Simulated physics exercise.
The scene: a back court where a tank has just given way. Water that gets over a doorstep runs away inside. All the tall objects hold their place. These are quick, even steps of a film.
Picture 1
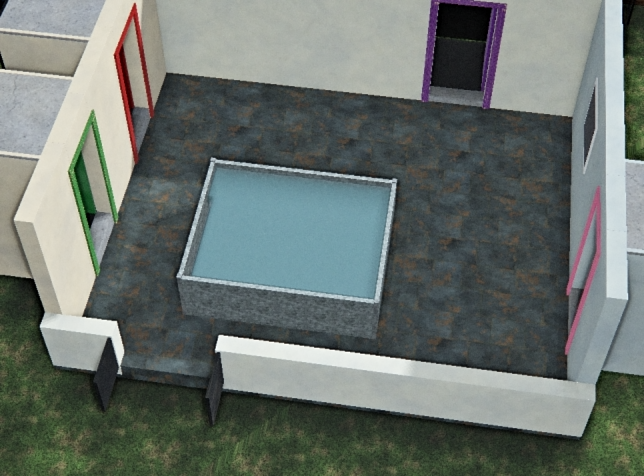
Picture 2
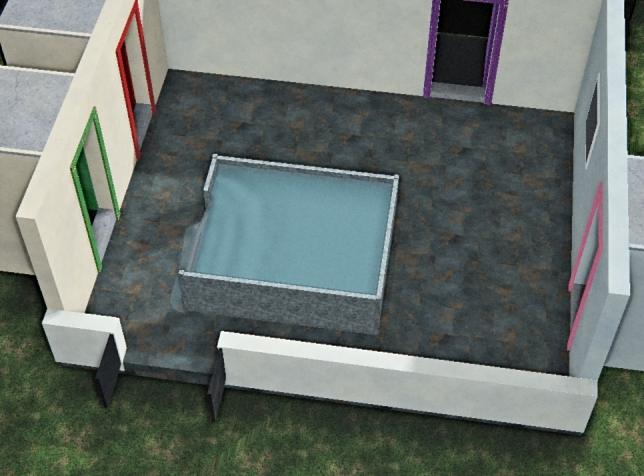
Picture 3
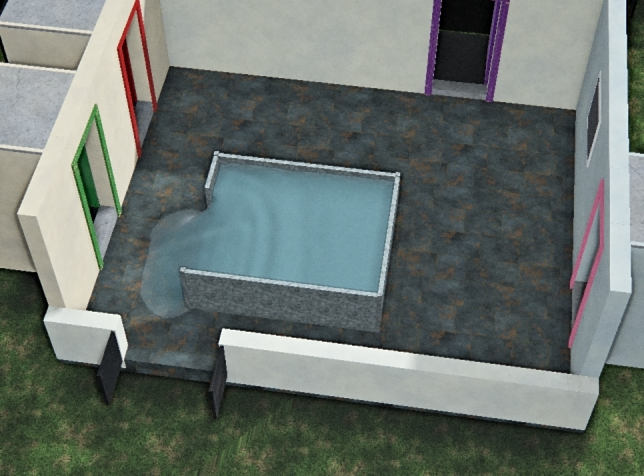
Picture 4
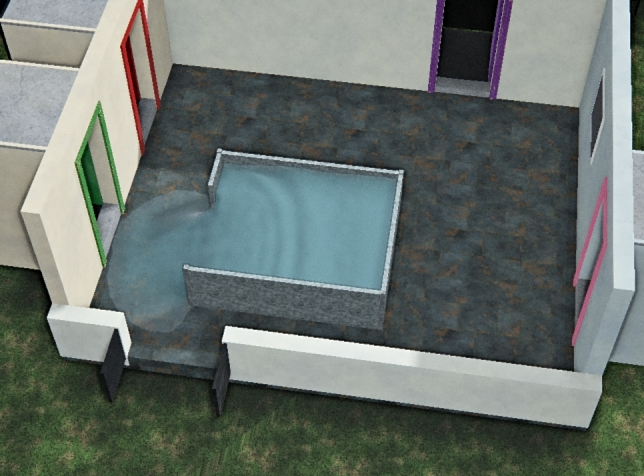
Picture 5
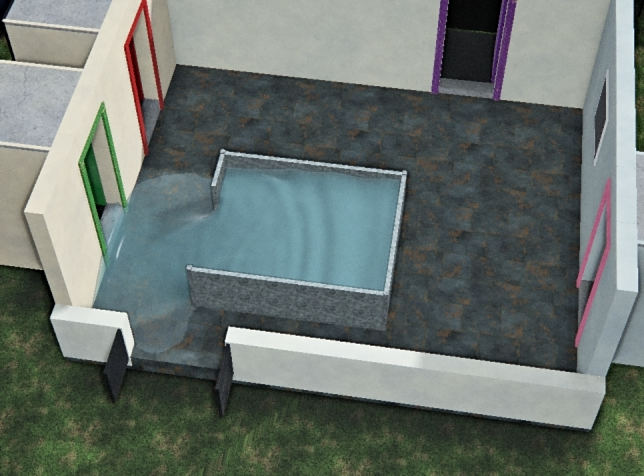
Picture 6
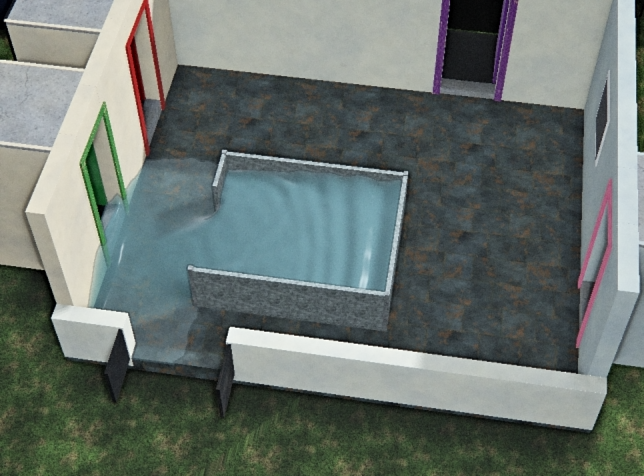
In a walled back court with red, green, purple and pink doorways, water in a raised tank lies still, then pours through a gap in its left side and spreads across the dark floor to the green doorway.
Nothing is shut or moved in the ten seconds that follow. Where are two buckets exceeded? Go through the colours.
One by one: The purple door holds within the limit; the pink door holds within the limit; the red door holds within the limit; the green door floods.
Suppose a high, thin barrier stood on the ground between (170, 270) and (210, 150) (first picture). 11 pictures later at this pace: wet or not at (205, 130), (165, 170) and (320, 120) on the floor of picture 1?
In turn: Awash, flooded, covered.
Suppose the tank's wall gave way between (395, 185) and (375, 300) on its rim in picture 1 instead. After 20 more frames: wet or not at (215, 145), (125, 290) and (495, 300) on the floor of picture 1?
In that order: Dry, dry, awash.
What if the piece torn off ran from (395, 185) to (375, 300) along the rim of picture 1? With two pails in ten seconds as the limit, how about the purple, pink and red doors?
Purple lets more in; pink passes that mark; red lets less in.
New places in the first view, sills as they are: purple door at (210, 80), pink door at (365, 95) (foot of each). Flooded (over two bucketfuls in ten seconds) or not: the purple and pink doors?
One by one: Purple lets more in, pink keeps below it.
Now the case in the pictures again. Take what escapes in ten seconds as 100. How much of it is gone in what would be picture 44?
Near 80 in a hundred.
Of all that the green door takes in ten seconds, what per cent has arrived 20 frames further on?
Near 95 in a hundred.
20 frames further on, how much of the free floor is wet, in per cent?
I make it 55 per cent.
A moment on, water covers 15 % of the floor; the purple door not reached, the pink door not reached, the red door wet at the sill, nothing in, the green door far over two buckets in.
Next, water covers 35 % of the floor; the purple door not reached, the pink door not reached, the red door wet at the sill, nothing in, the green door far over two buckets in.
Then, water covers 55 % of the floor; the purple door not reached, the pink door not reached, the red door wet at the sill, nothing in, the green door far over two buckets in.
Later, water covers 85 % of the floor; the purple door wet at the sill, nothing in, the pink door wet at the sill, nothing in, the red door wet at the sill, nothing in, the green door far over two buckets in.
In the end, water covers 95 % of the floor; the purple door wet at the sill, nothing in, the pink door wet at the sill, nothing in, the red door wet at the sill, nothing in, the green door far over two buckets in.
